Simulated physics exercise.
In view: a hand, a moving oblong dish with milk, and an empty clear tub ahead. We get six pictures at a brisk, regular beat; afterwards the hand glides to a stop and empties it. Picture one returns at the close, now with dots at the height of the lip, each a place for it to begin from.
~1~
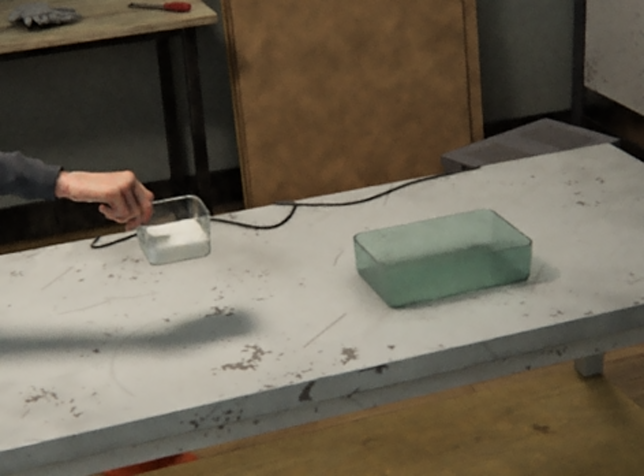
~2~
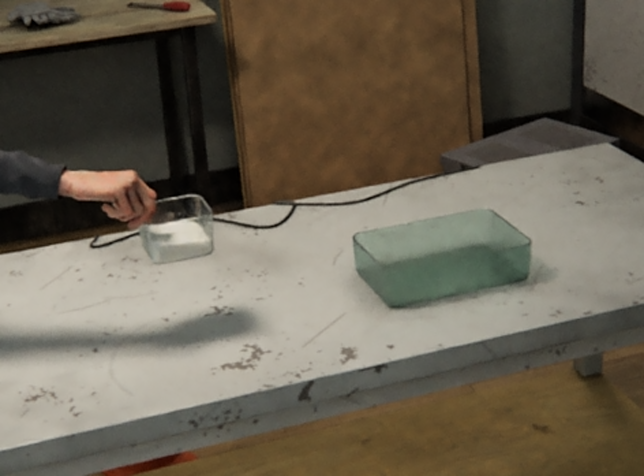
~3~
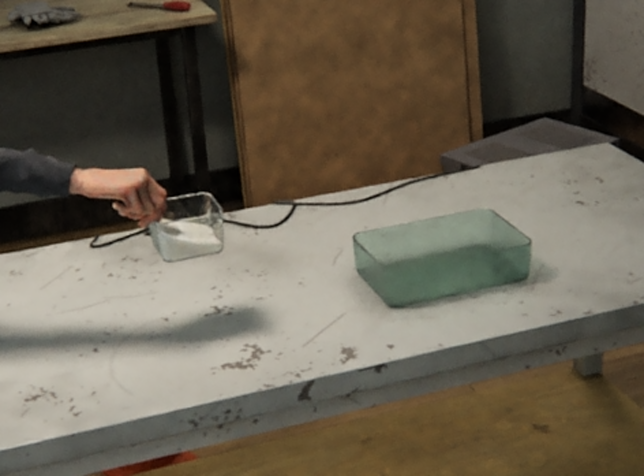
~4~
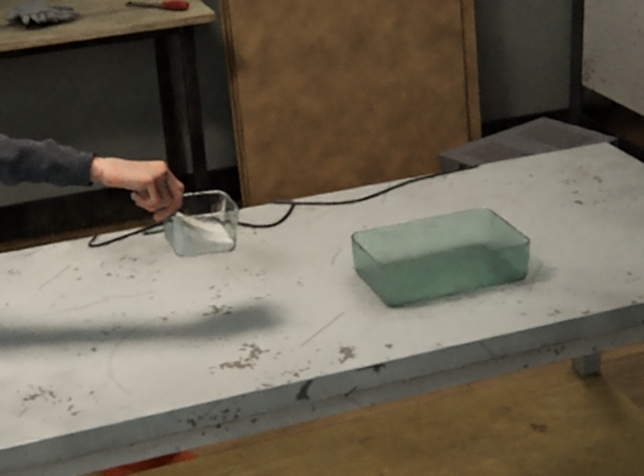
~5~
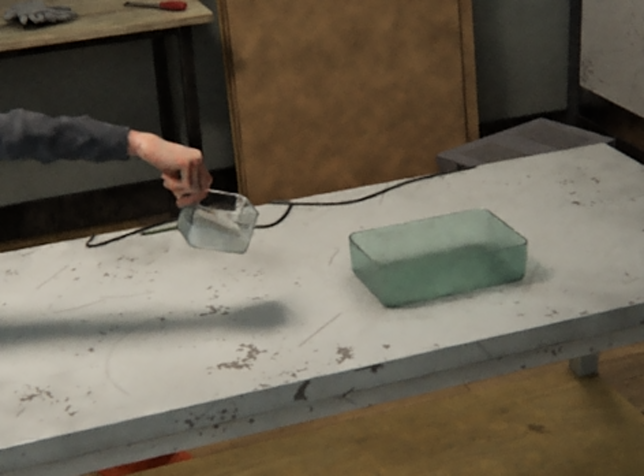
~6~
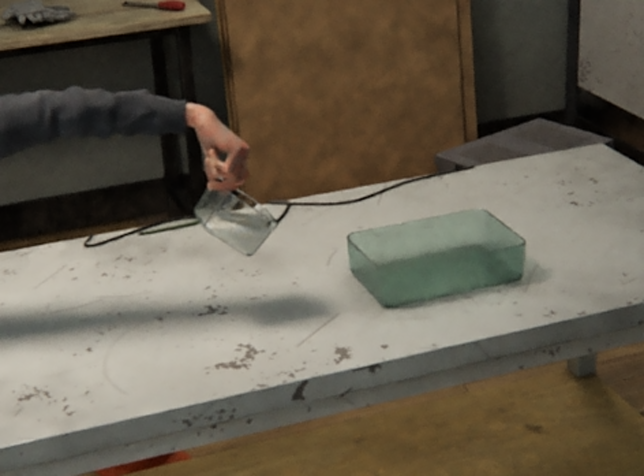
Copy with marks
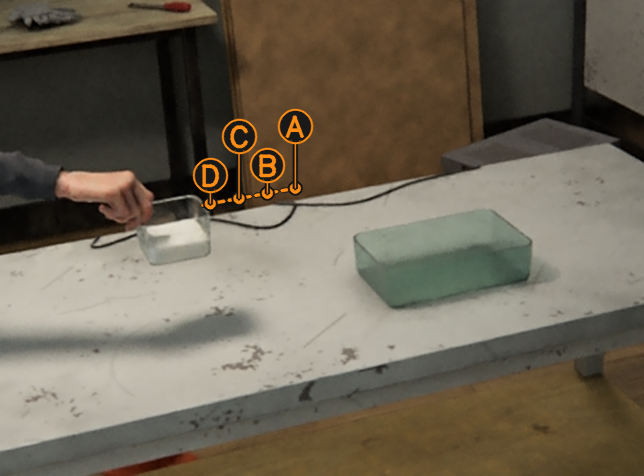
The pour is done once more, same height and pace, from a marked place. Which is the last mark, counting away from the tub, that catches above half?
Take C.
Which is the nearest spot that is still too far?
That is spot D.
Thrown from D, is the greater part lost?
Yes, it does.
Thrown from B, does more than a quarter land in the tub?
Yes.
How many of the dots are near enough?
Three of them.
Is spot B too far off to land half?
No, that is safe.
On the marked copy, A at (295, 188); B at (267, 193); C at (239, 198); D at (210, 203).
With A, about 76 % lands in the tub, 2 % falls short and 22 % goes beside or beyond.
With B, about 86 % lands in the tub, 2 % falls short and 12 % goes beside or beyond.
With C, about 73 % lands in the tub, 16 % falls short and 11 % goes beside or beyond.
With D, about 15 % lands in the tub, 81 % falls short and 5 % goes beside or beyond.
